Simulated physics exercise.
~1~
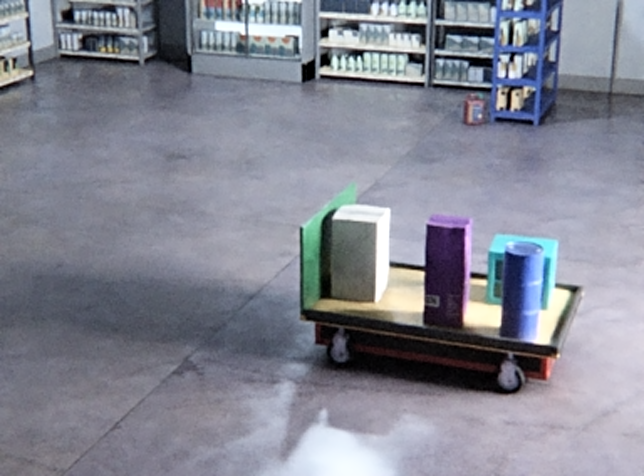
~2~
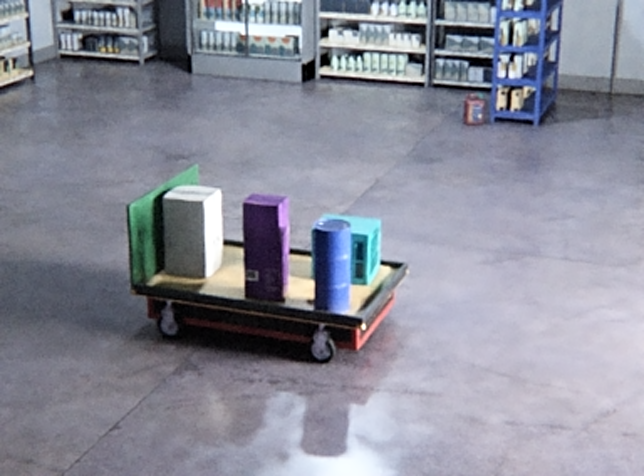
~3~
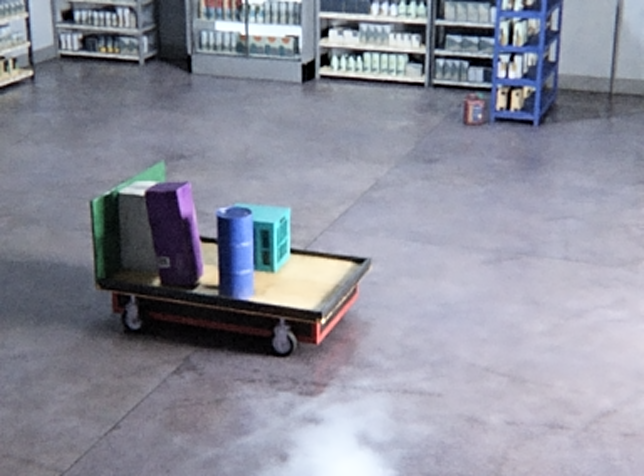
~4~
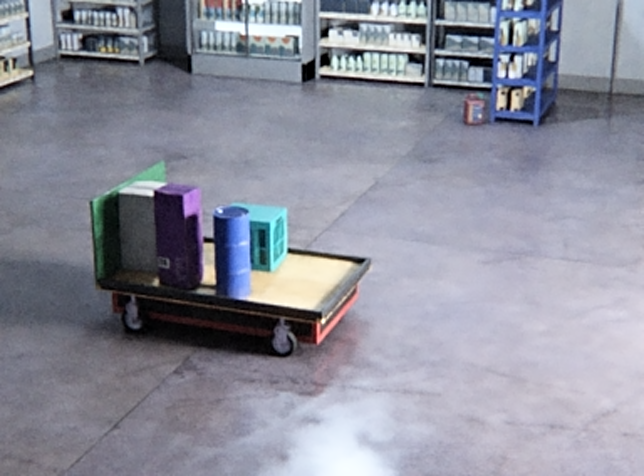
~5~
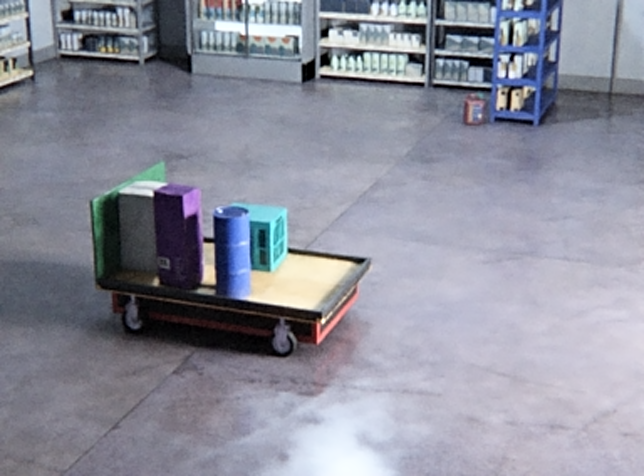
Flat cart rolling left across a floor and stopping, its purple box sliding and tilting towards the white box, then settling upright.
